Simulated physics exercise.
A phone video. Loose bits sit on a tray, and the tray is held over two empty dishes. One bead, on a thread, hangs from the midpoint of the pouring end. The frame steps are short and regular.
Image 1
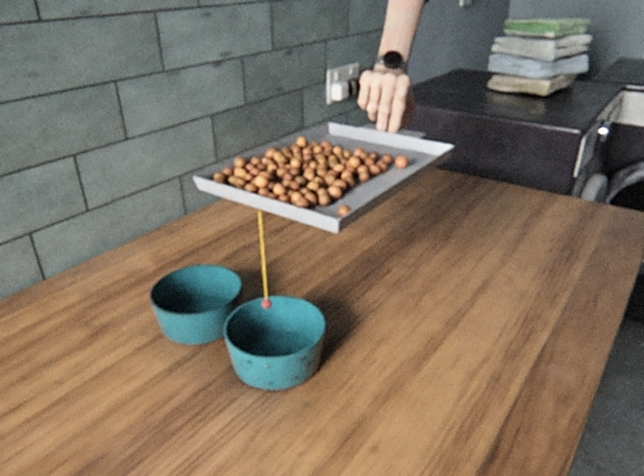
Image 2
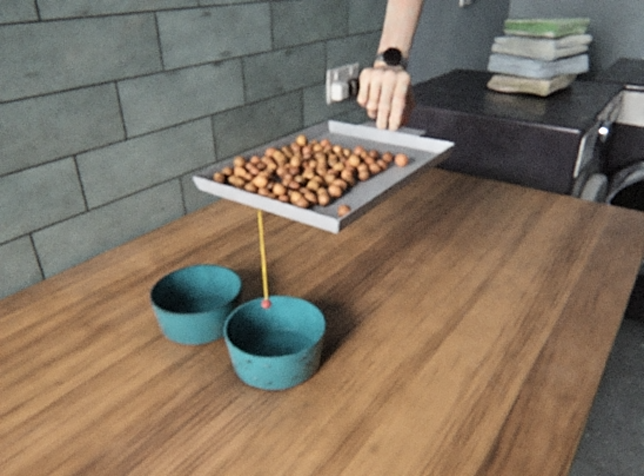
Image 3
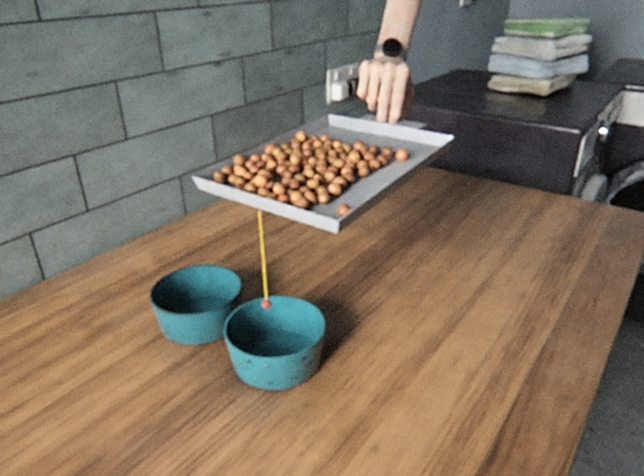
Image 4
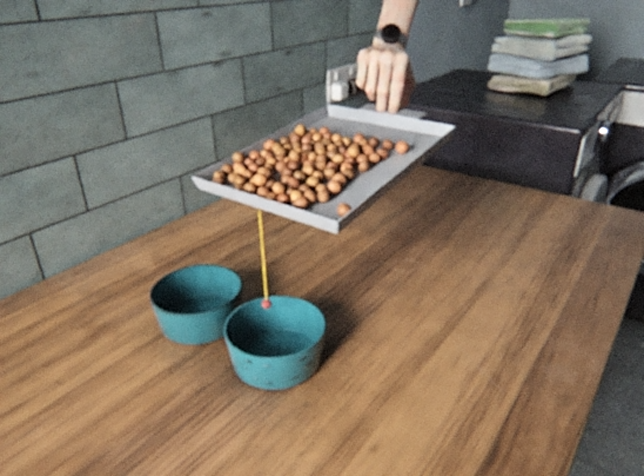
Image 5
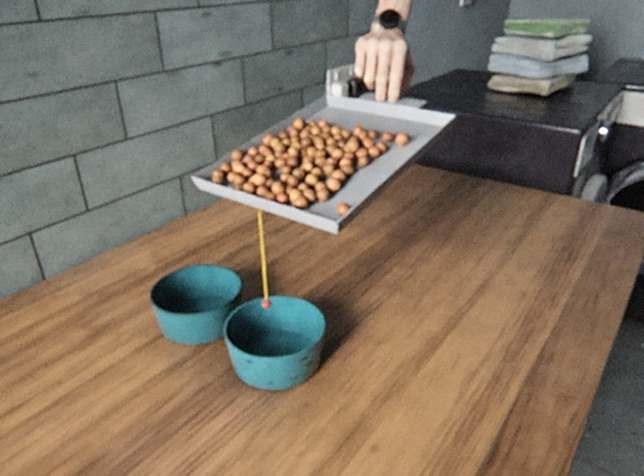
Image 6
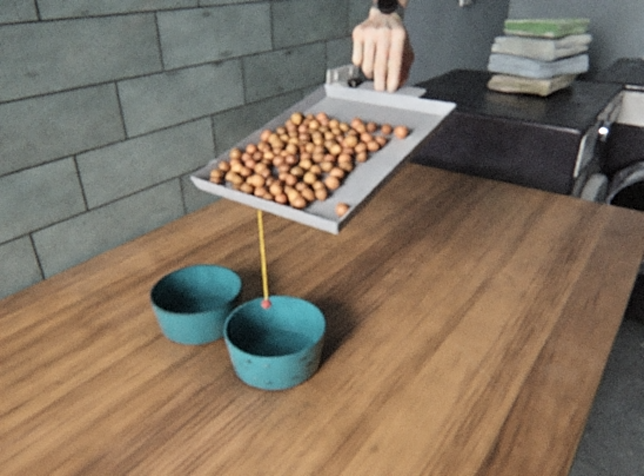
At first, a hand holds a grey tray of hazelnuts nearly level above two empty teal bowls on a wooden table, a bead hanging on a yellow thread from its near edge. Then the hand slowly raises the far end, tilting the tray slightly, while the nuts stay heaped on it.
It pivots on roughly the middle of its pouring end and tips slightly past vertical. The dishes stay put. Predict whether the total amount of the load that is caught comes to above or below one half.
The total caught comes to below one half.
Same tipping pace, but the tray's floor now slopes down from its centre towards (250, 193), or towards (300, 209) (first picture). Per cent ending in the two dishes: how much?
First case around 60 per cent, second case 20 per cent.
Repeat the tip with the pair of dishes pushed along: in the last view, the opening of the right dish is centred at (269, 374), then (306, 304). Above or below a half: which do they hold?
The bulk of it, then Short of half.
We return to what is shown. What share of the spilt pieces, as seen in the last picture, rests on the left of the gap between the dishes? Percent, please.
Left share: Close to 70 %.
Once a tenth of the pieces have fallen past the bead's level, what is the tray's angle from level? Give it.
A tilt of roughly 95°.
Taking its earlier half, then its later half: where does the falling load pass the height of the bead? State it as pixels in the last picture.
At (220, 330) for the first part, then at (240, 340) for the others.
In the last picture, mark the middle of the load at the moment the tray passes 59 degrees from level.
The load is centred about (263, 152).
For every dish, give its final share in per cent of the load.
Left 0 per cent, right 10 per cent.
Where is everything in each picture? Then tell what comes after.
In the first frame, corners of the pouring end (198, 176) and (337, 218), level; middle of the load (310, 174), hazelnuts; left dish (163, 323); right dish (242, 366); bead on its thread (267, 304).
In the second frame, corners of the pouring end (198, 176) and (337, 218), level; middle of the load (310, 173).
In the third frame, corners of the pouring end (197, 176) and (337, 218), tipped barely, level across its low end; middle of the load (310, 170).
In the fourth frame, corners of the pouring end (197, 176) and (336, 219), tipped a little, level across its low end; middle of the load (309, 166).
In the fifth frame, corners of the pouring end (196, 176) and (336, 220), tipped a little, level across its low end; middle of the load (308, 162).
In the sixth frame, corners of the pouring end (196, 176) and (335, 220), tipped a little, level across its low end; middle of the load (307, 159); left dish (163, 323); right dish (242, 366).
Just after the last frame, tray tipped steeply; almost all on the tray; just a few outside both.
A moment on, tray tipped right over; roughly a third on the tray; just a few in the right dish; just a few in the left dish; about a tenth outside both; roughly half in the air.
Further on, tray tipped past a quarter turn; about a tenth in the right dish; just a few in the left dish; the larger part outside both.
When it is over, tray tipped past a quarter turn; about a tenth in the right dish; just a few in the left dish; the larger part outside both.
